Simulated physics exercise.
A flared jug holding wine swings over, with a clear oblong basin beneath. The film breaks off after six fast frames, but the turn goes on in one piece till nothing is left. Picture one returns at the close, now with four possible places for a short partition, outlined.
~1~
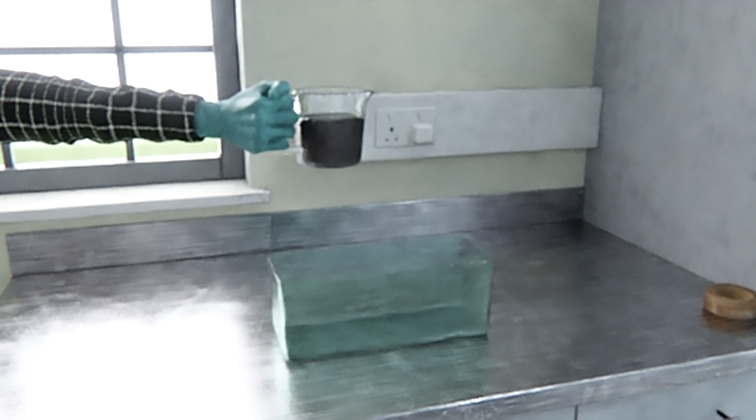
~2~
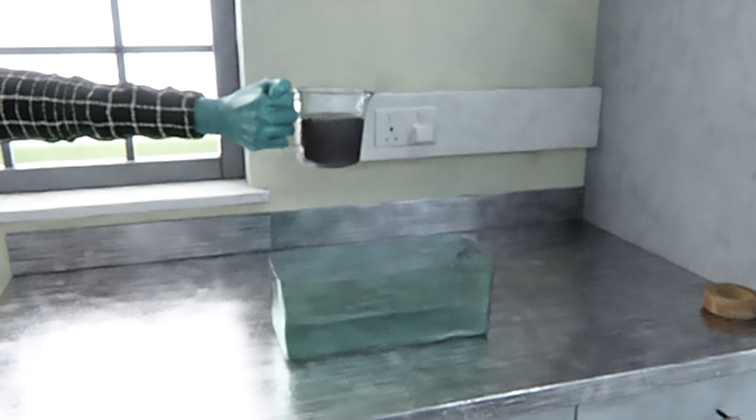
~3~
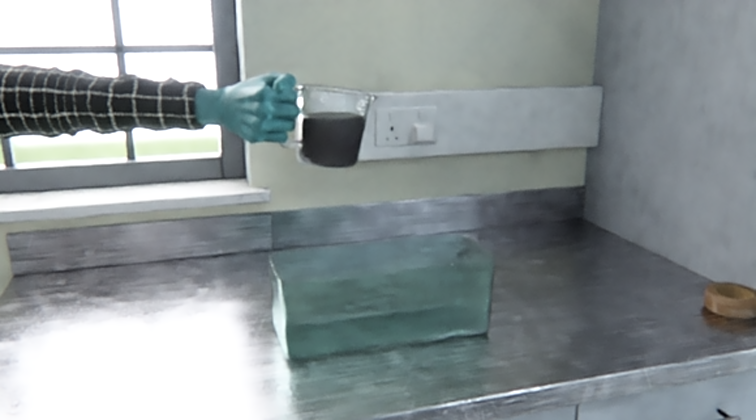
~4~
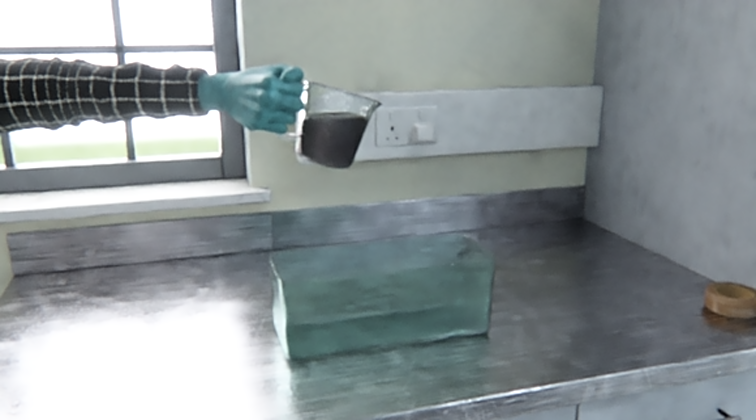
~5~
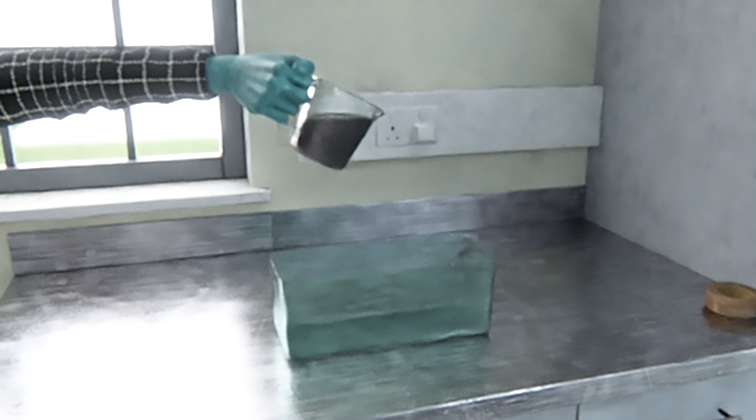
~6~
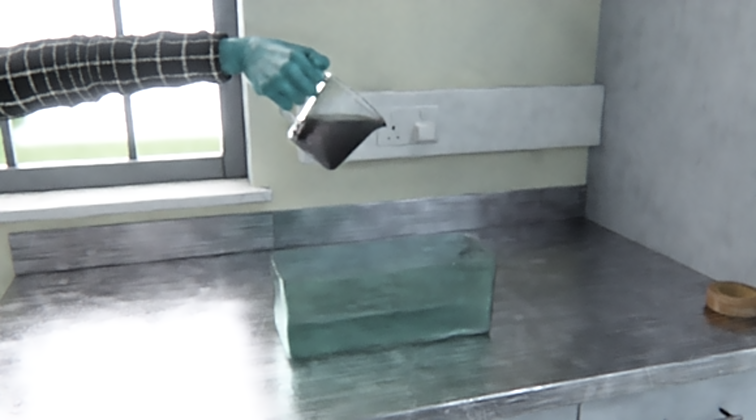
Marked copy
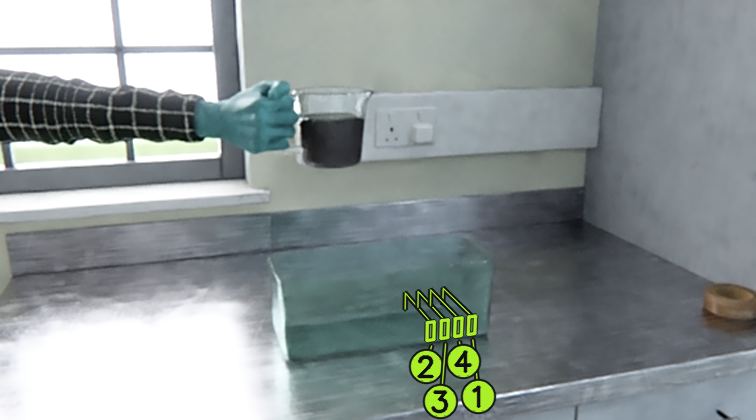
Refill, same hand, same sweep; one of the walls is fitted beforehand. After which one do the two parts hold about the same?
I would pick place 2.
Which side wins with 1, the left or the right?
The left one.
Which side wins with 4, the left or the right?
More ends on the left.
In lime, 1 at (472, 339); 2 at (431, 345); 3 at (445, 343); 4 at (459, 341).
If 1 is chosen, about 81 % ends left of the wall and 17 % right of it.
If 2 is chosen, about 41 % ends left of the wall and 56 % right of it; 3 % is lost outside.
If 3 is chosen, about 85 % ends left of the wall and 13 % right of it; 3 % is lost outside.
If 4 is chosen, about 84 % ends left of the wall and 10 % right of it; 5 % is lost outside.
